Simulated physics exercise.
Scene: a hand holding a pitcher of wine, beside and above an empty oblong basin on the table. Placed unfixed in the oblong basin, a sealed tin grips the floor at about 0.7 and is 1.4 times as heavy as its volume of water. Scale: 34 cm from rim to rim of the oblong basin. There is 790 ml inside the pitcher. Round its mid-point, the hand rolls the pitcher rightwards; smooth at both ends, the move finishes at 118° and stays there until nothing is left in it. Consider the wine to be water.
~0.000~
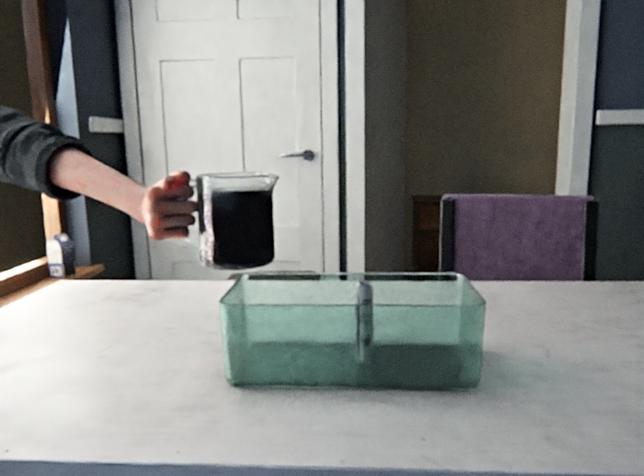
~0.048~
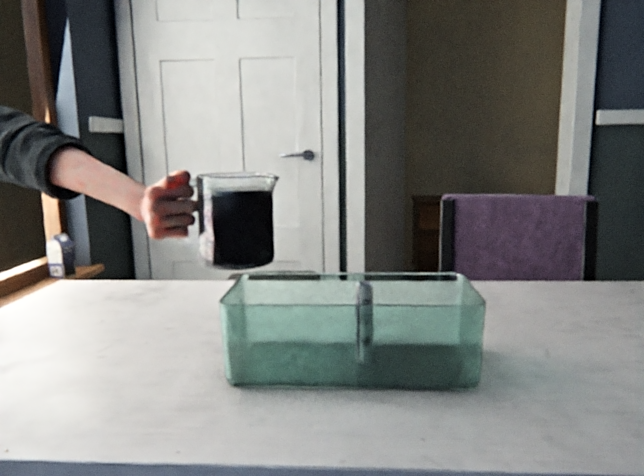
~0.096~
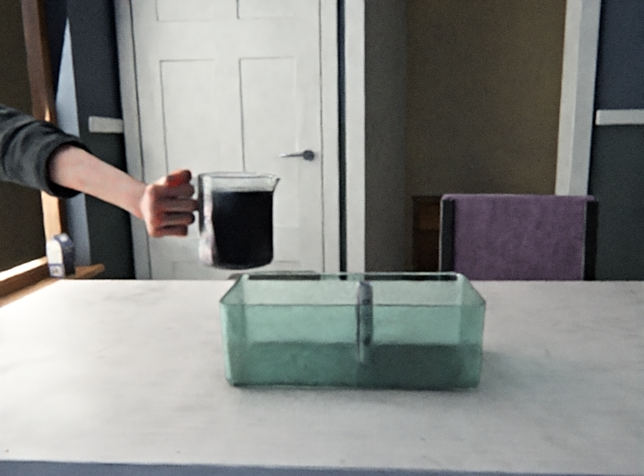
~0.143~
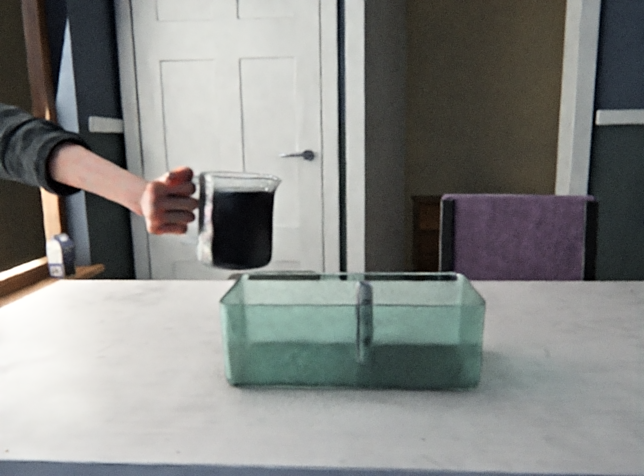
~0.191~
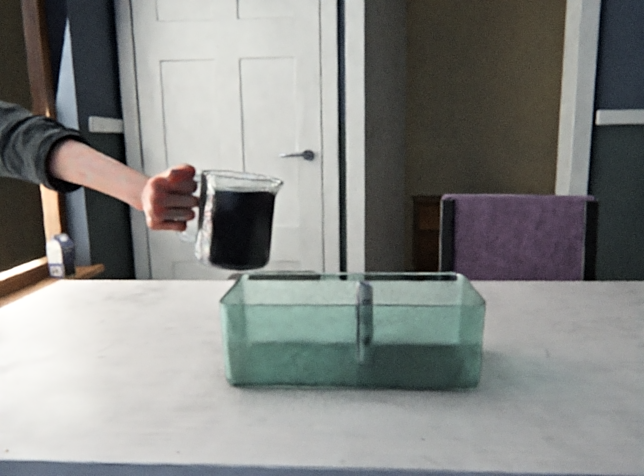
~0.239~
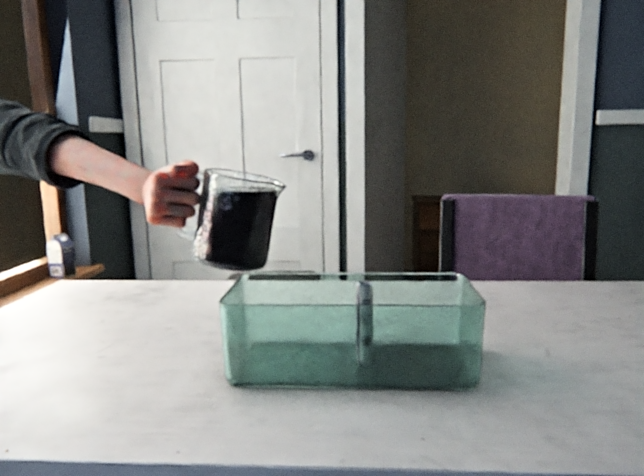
A hand reaching in from the left holds a clear glass pitcher of dark liquid nearly still above a white table, then slowly tilts it slightly to the right. Below sits a greenish, see-through oblong basin with a divider across its middle. Seen from the front at about table height, the room behind has a white door and a purple-backed chair at right, and the camera stays still.
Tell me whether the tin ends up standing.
It does.
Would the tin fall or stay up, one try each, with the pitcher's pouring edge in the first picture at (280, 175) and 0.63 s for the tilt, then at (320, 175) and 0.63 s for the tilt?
Trial 1 - tin stays standing; trial 2 - tin tips.
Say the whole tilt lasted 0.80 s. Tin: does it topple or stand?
Well, the tin simply holds firm.
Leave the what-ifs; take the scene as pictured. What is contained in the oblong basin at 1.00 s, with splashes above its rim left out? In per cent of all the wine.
Some 68 per cent.
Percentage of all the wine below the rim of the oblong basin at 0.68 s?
Around 6%.
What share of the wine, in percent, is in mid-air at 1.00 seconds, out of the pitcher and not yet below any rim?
Near 10 percent.
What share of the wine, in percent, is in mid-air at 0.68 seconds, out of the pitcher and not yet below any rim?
Some 12 per cent.
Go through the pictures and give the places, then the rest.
It leans 0°; its right rim is at (279, 176); the wine meets the walls at (202, 190) and (270, 189); the oblong basin's rim runs from (232, 289) to (474, 289); the tin's top is at (364, 287), in the first frame.
It leans 0°; its right rim is at (279, 176); the wine meets the walls at (202, 190) and (271, 190), in the second frame.
It leans 2°; its right rim is at (280, 177); the wine meets the walls at (202, 190) and (272, 190), in the third frame.
It leans 4°; its right rim is at (282, 179); the wine meets the walls at (204, 190) and (273, 190), in the fourth frame.
It leans 7°; its right rim is at (284, 182); the wine meets the walls at (204, 190) and (275, 190), in the fifth frame.
It leans 11°; its right rim is at (286, 185); the wine meets the walls at (206, 192) and (278, 191), in the sixth frame.
By 0.68 s the tilt is 71° and 81 per cent is still to pour; the tin stands where it began.
By 1.00 s the tilt is 110° and 21 per cent is still to pour; the tin stands where it began.
By 1.34 s the tilt is 118° and 0 per cent is still to pour; the tin stands where it began.
By 1.70 s the tilt is 118° and 0 per cent is still to pour; the tin stands where it began.
At rest the tin stands where it began.
